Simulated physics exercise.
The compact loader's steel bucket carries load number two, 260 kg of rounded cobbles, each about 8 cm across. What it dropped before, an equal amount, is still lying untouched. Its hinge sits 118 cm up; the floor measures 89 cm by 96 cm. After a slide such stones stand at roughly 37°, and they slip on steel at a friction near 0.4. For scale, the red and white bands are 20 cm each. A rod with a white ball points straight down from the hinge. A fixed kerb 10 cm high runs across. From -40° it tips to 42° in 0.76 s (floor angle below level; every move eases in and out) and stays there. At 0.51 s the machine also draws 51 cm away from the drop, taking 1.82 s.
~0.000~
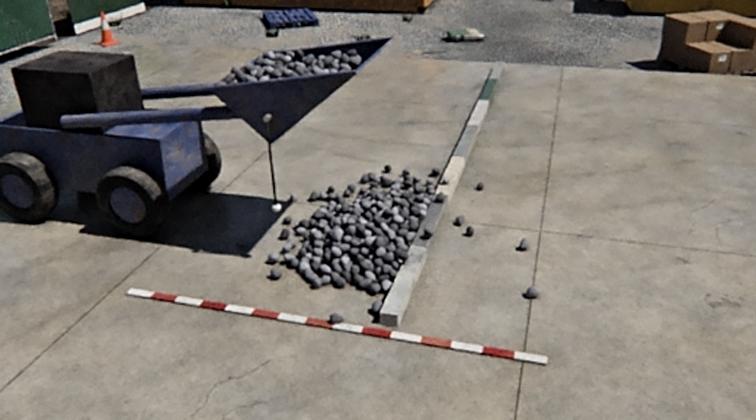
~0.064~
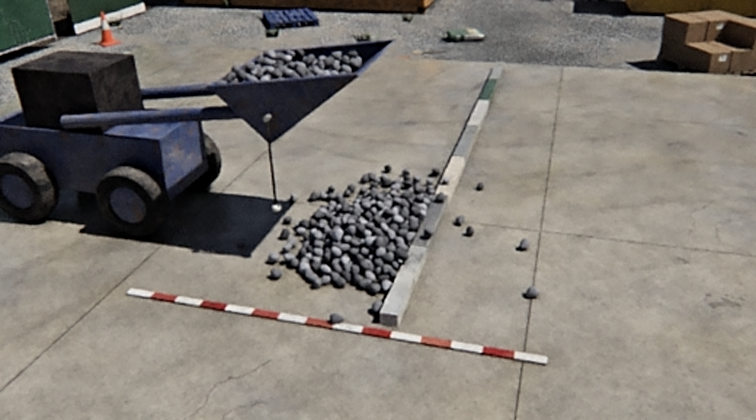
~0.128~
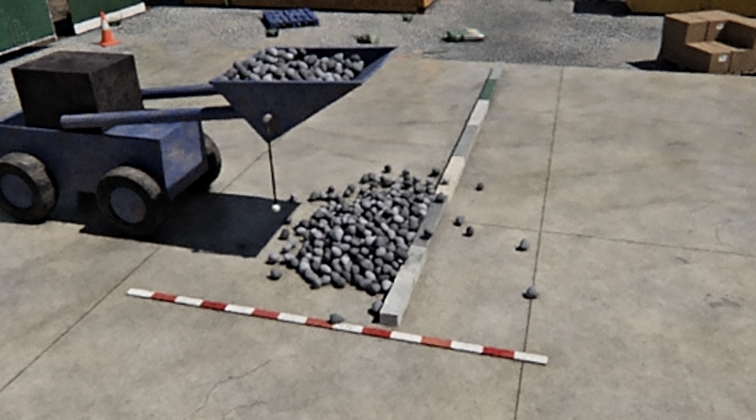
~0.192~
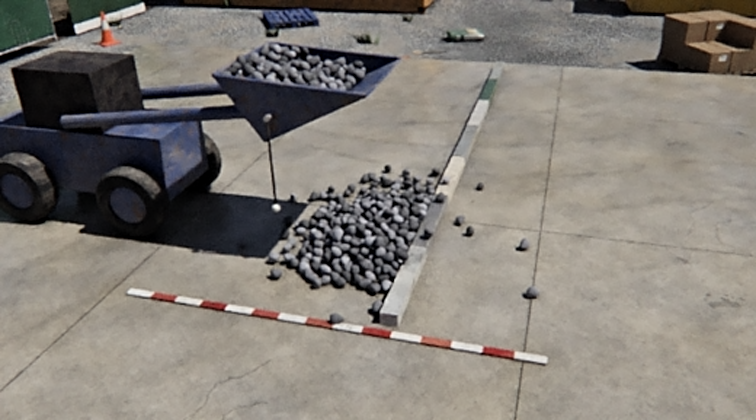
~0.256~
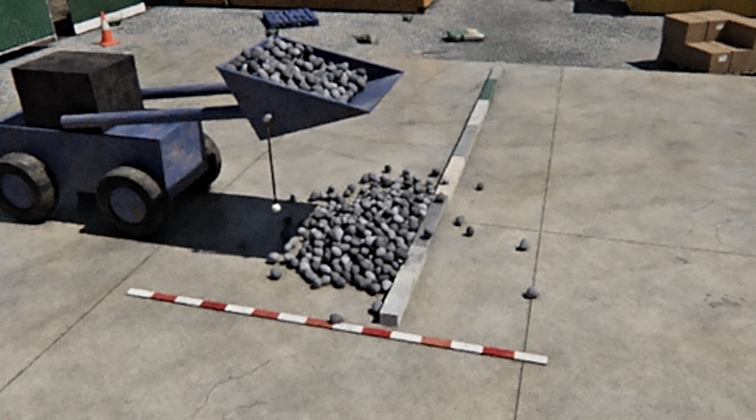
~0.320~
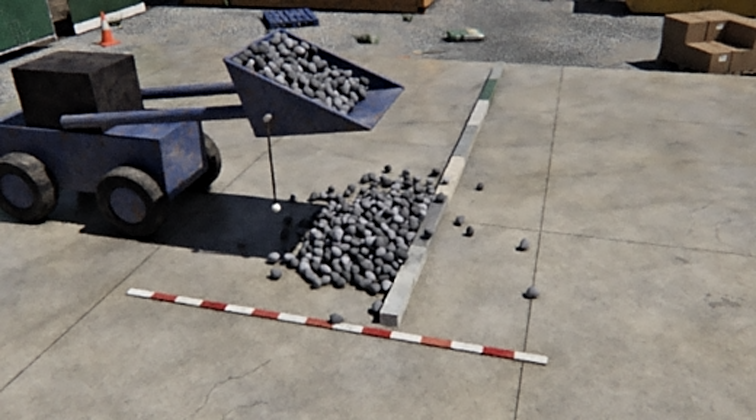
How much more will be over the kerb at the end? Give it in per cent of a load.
About 20 per cent.
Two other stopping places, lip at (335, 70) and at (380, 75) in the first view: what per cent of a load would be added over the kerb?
Near 10 per cent from the first place, 40 from the second.
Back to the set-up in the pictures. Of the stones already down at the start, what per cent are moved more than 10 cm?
Roughly 5 per cent of them.
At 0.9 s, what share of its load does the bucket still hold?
About 75 per cent.
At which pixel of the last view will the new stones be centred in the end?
Near (388, 226).
After 0.6 s the floor is at 29°; in per cent of one load, 100 in the bucket, 99 on this side of the kerb, 1 over the kerb; the foremost stones are at (471, 220).
After 0.9 s the floor is at 42°; in per cent of one load, 76 in the bucket, 123 on this side of the kerb, 1 over the kerb; the foremost stones are at (471, 220).
After 2.8 s the floor is at 42°; in per cent of one load, 0 in the bucket, 179 on this side of the kerb, 21 over the kerb; the foremost stones are at (579, 286).
After 5.3 s the floor is at 42°; in per cent of one load, 0 in the bucket, 179 on this side of the kerb, 21 over the kerb; the foremost stones are at (579, 286). Net gain over the kerb, 20.
